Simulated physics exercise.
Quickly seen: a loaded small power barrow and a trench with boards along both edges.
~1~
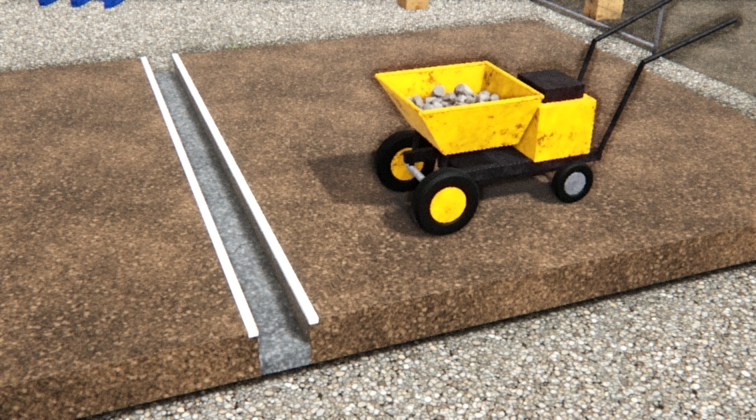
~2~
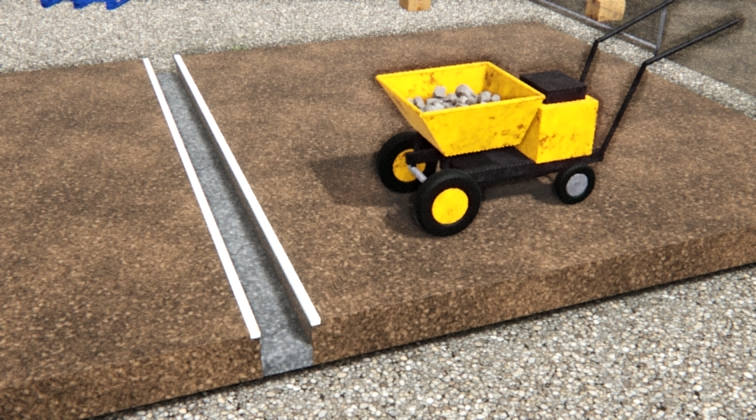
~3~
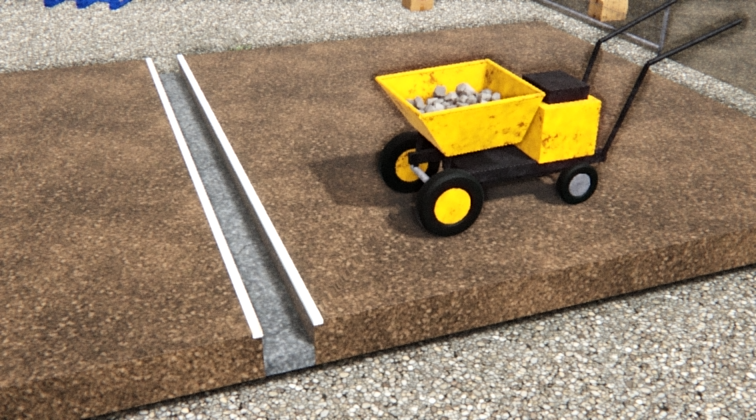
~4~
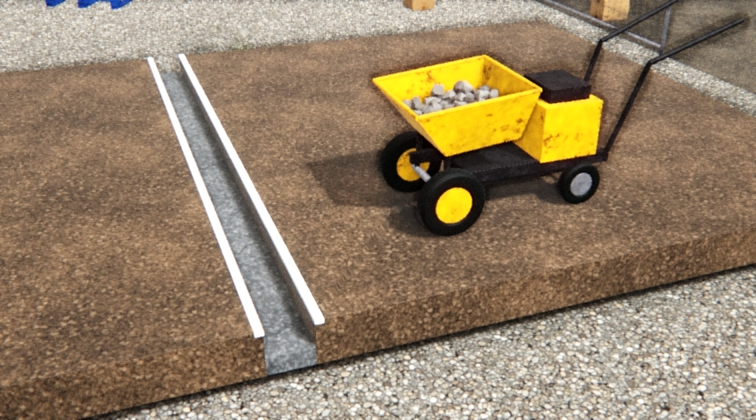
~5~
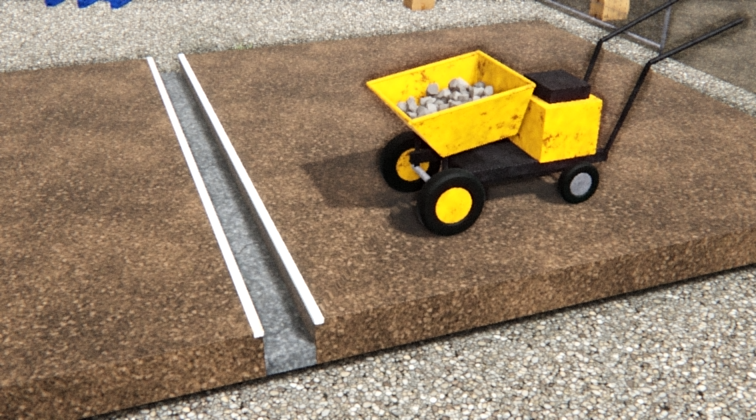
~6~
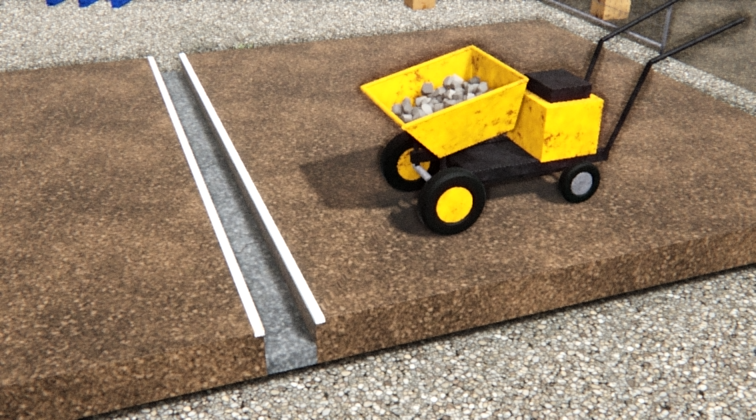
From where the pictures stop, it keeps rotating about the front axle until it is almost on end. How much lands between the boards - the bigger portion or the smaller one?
The smaller portion lands there.
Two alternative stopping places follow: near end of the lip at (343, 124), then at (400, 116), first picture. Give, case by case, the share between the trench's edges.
Roughly 80 and 30 percent respectively.
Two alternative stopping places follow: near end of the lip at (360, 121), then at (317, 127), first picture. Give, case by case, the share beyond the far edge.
Roughly 0 and 50 %.
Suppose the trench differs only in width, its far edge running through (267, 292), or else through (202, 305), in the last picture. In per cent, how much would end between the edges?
About 20 and 20 per cent.
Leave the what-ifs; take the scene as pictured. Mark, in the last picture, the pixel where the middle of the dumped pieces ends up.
Roughly pixel (309, 226).
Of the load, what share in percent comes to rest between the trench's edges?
It works out to roughly 15 percent of the load.
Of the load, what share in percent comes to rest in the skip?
Roughly 25 %.
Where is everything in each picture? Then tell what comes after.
In the first picture, lip of the skip at (421, 113), level; top of the load at (451, 109), broken stones; first edge of the trench at (296, 286); far edge at (239, 297), the trench under half as wide as the skip, and about half as deep as wide.
In the second picture, lip of the skip at (422, 115), level; top of the load at (471, 103).
In the third picture, lip of the skip at (421, 117), tipped barely; top of the load at (471, 102).
In the fourth picture, lip of the skip at (418, 119), tipped barely; top of the load at (469, 100).
In the fifth picture, lip of the skip at (411, 122), tipped a little; top of the load at (471, 103).
In the sixth picture, lip of the skip at (404, 127), tipped a little; top of the load at (478, 99); first edge of the trench at (303, 285); far edge at (246, 297).
Soon, skip tipped steeply; all in the skip.
A while on, skip tipped steeply; nearly all in the skip; a stray few short of the trench.
Towards the end, skip tipped right over; about a third in the skip; about half short of the trench; a small part in or heaped over the trench.
Finally, skip tipped right over; about a quarter in the skip; about two thirds short of the trench; a small part in or heaped over the trench; none beyond it.
